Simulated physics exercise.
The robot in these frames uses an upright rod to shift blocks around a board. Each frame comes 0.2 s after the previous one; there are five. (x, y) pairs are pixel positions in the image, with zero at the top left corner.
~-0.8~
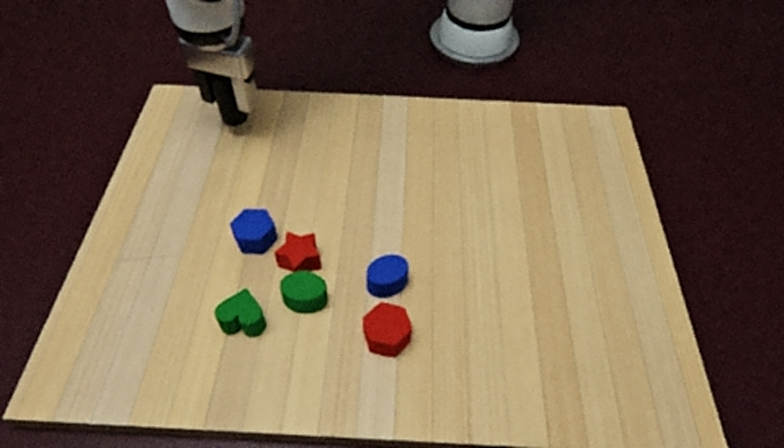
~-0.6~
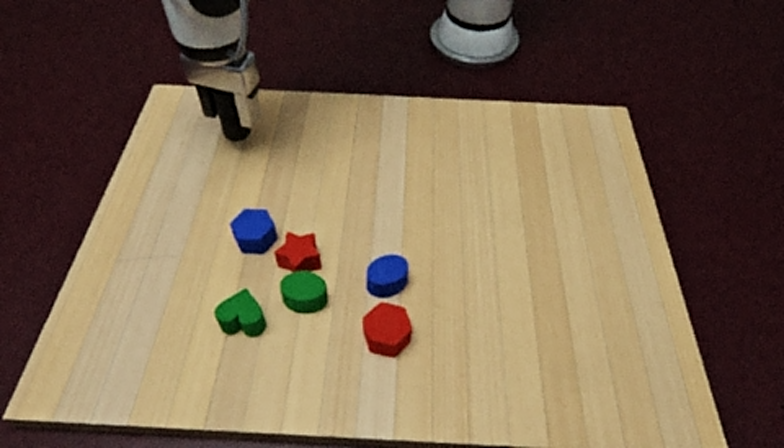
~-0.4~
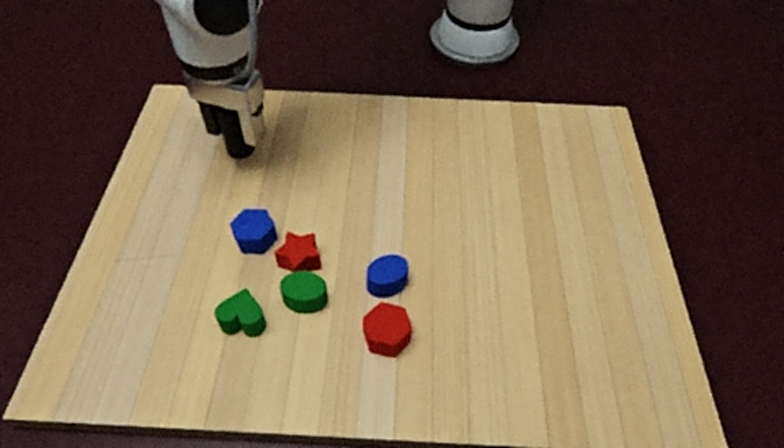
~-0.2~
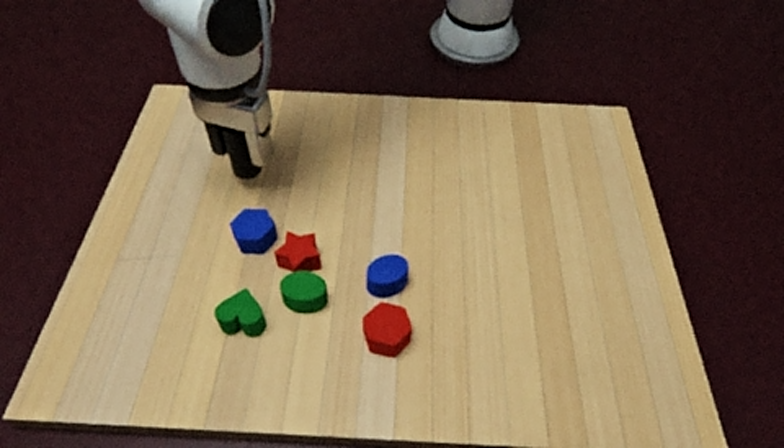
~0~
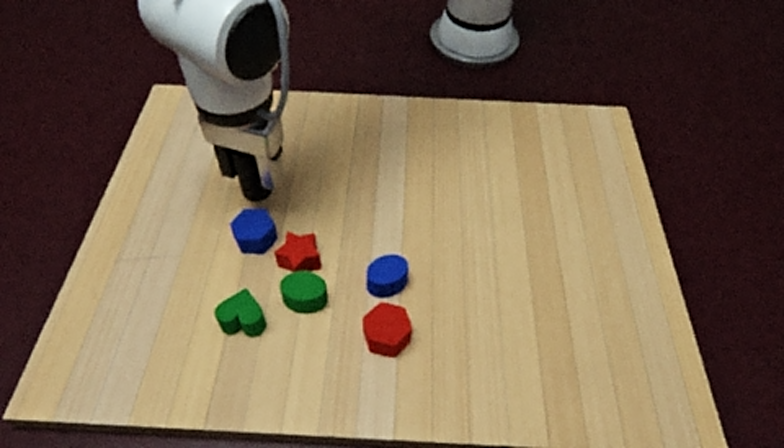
On a wooden board, a robot arm moves down toward the still blue hexagon block.
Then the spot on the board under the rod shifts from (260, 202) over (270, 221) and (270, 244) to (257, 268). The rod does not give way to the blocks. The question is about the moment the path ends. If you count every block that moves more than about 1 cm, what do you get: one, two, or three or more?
I'm going with one.
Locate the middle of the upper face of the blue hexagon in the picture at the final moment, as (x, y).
In the picture, it is at (222, 276).
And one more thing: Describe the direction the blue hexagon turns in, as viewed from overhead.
Prediction: Clockwise.
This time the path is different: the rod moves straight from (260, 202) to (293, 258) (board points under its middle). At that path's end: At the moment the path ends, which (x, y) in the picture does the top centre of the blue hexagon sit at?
At roughly (248, 246).
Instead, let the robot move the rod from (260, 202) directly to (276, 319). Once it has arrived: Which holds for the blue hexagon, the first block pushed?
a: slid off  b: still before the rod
a - slid off.
The first path, step by step. One third of the way, rod at (268, 212); blue hexagon at (250, 232), turned 20° clockwise.
Two thirds of the way, rod at (267, 235); blue hexagon at (240, 254), turned 45° clockwise.
At the end, rod at (254, 258); blue hexagon at (222, 276), turned 50° clockwise; red star not moved.
